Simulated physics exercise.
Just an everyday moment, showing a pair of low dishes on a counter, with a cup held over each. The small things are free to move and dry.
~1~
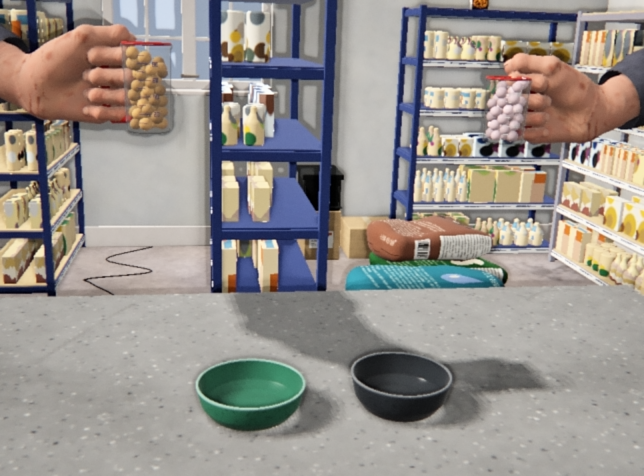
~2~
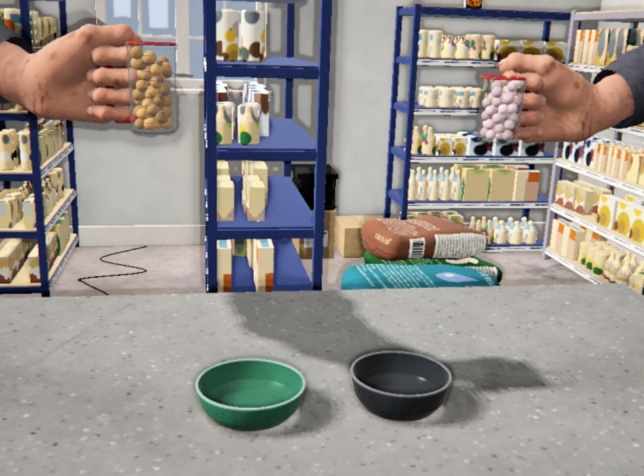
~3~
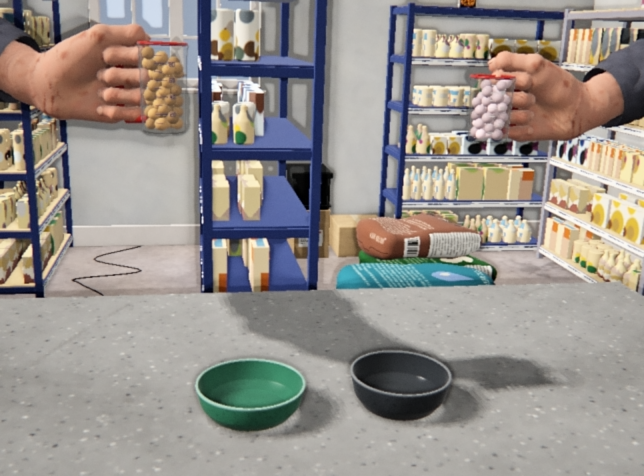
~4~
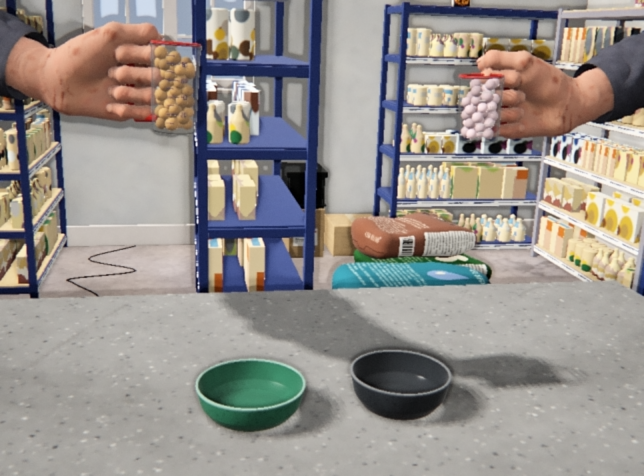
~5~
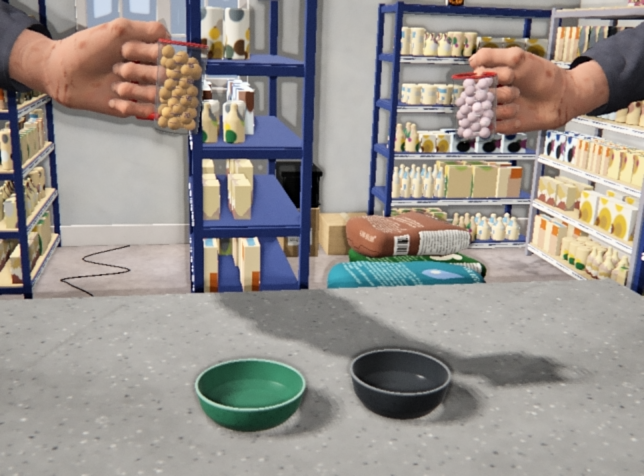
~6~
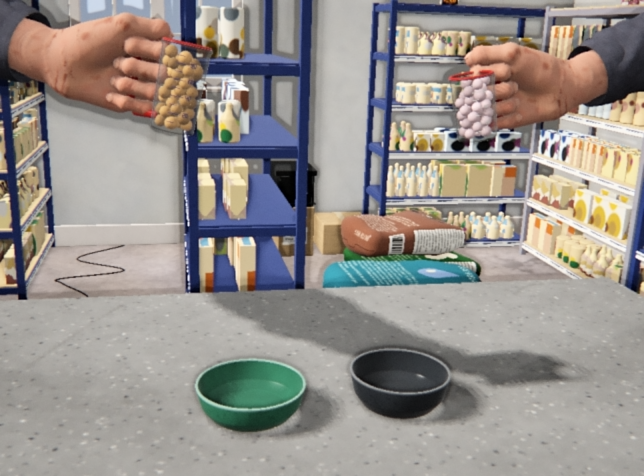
Two hands holding small clear containers of tan and pale pink balls drift inward above green and black bowls, tilting slightly.
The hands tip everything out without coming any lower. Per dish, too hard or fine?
At the end, on the left the dish receives only part, right receives only part.
Then, 0.59 s after the last picture, left, all still in the cup; right, all still in the cup.
Then, 1.11 s after the last picture, left, most still in the cup, a stray few in the dish, a small part in the air; right, most still in the cup, a stray few in the dish, about a quarter in the air.
Then, 1.56 s after the last picture, left, about half in the dish, a small part outside the dish, about half in the air; right, about half in the dish, about a quarter outside the dish, about a quarter in the air.
By the end, left, about two thirds in the dish, about a third outside the dish; right, about two thirds in the dish, about a third outside the dish.
